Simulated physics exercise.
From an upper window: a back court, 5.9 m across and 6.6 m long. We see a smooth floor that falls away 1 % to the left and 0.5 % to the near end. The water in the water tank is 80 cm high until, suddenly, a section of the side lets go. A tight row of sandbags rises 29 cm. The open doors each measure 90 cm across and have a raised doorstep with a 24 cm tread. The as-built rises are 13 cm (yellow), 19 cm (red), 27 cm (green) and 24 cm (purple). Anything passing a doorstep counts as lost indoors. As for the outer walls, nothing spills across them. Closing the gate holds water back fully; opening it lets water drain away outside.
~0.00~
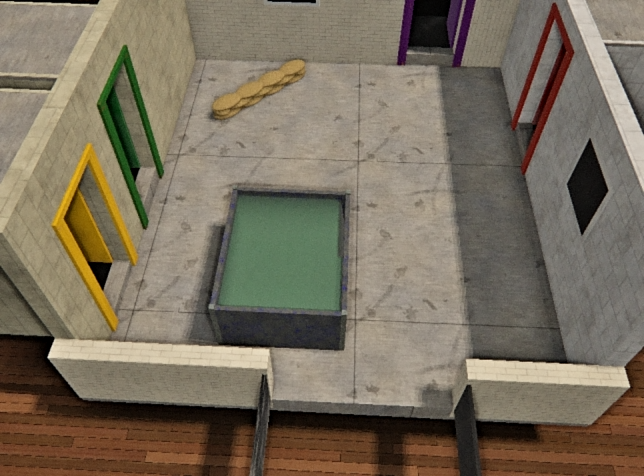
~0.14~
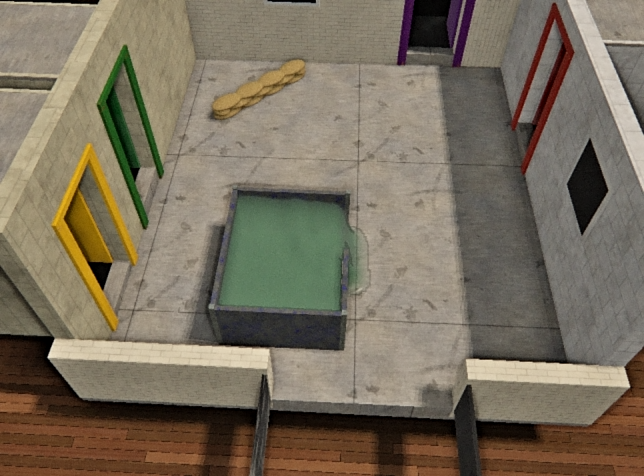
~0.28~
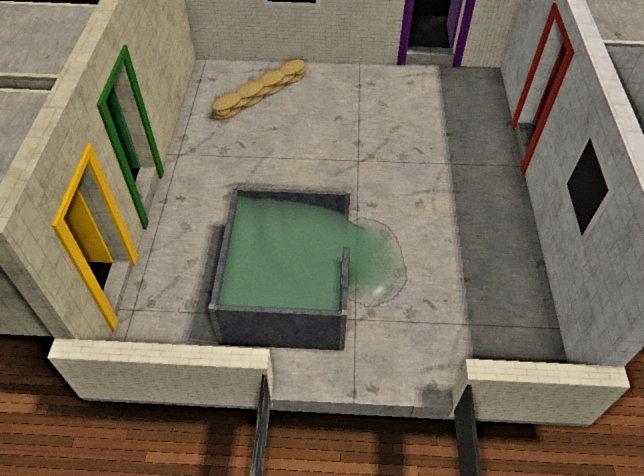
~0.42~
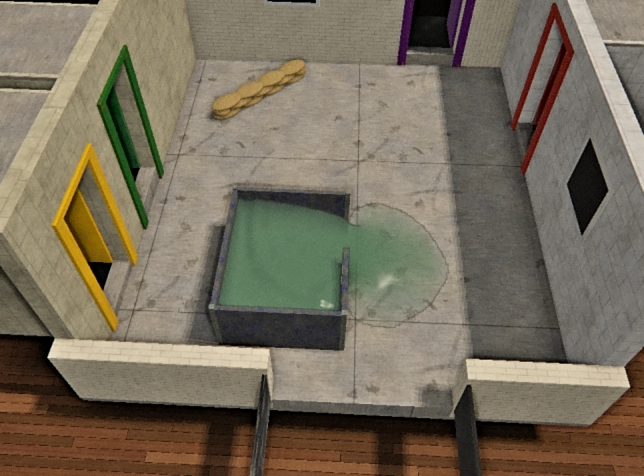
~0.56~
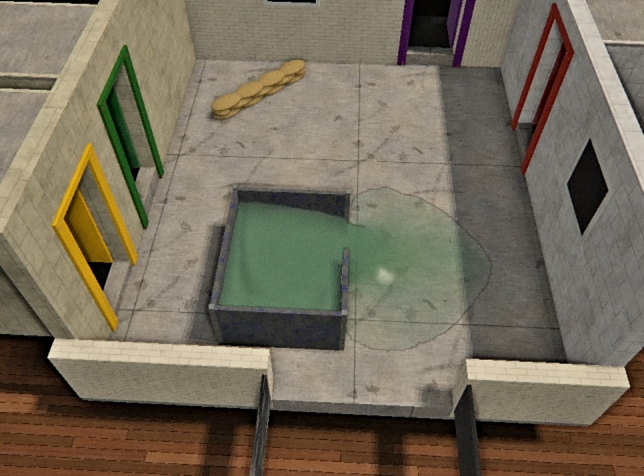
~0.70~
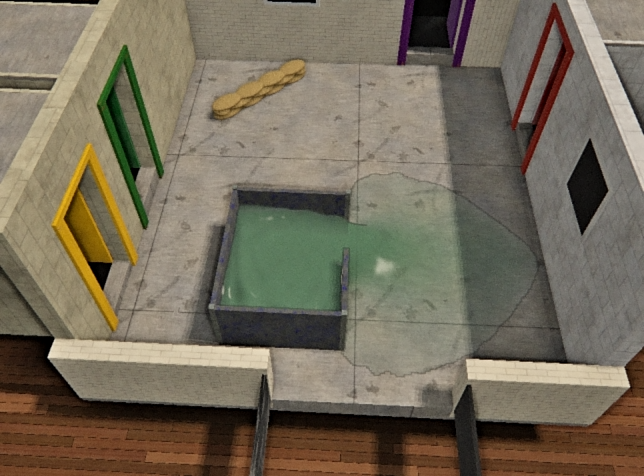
At first, a dark-sided tank of still green water stands in a walled court with coloured door surrounds. Then a gap opens in its right side and water pours out, spreading across the pale floor in a widening, thinning puddle that reaches into the shaded strip near the right wall.
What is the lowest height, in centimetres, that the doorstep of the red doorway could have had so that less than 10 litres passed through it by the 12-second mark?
About 12 cm.
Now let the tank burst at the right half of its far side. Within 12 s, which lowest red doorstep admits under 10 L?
A minimum of about 8.0 cm.
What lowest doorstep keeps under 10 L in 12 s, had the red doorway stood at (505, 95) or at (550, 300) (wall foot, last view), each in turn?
In turn: About 10.0 cm, about 26 cm.
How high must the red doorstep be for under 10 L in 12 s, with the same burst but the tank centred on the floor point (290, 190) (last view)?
25 cm or thereabouts.
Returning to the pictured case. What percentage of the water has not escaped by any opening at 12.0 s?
Around 84 in a hundred parts remain.
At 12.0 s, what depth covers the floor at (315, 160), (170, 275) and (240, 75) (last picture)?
The three readings, in order, are 3, 6 and 1 cm.
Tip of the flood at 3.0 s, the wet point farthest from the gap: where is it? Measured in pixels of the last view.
(495, 70).
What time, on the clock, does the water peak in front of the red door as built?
Around 1.8 seconds.
After 1.4 s water covers 30 % of the floor, deepest (33 cm) near (360, 255); it has not reached the red door.
After 3.0 s water covers 40 % of the floor, deepest (26 cm) near (476, 70); 12 cm at the red door, 0 litres in over its 19 cm doorstep.
After 12.0 s water covers 95 % of the floor, deepest (14 cm) near (101, 372); 4 cm at the red door, 0 litres in over its 19 cm doorstep.
At the red door as built, the water arrived by 1.5 s and peaked near 19 cm at 1.8 s.
Run again over the same 12 s with other heights there, 14 litres in over 11 cm, 4 litres over 15 cm. The limit of 10 litres is kept from about 12 cm up.
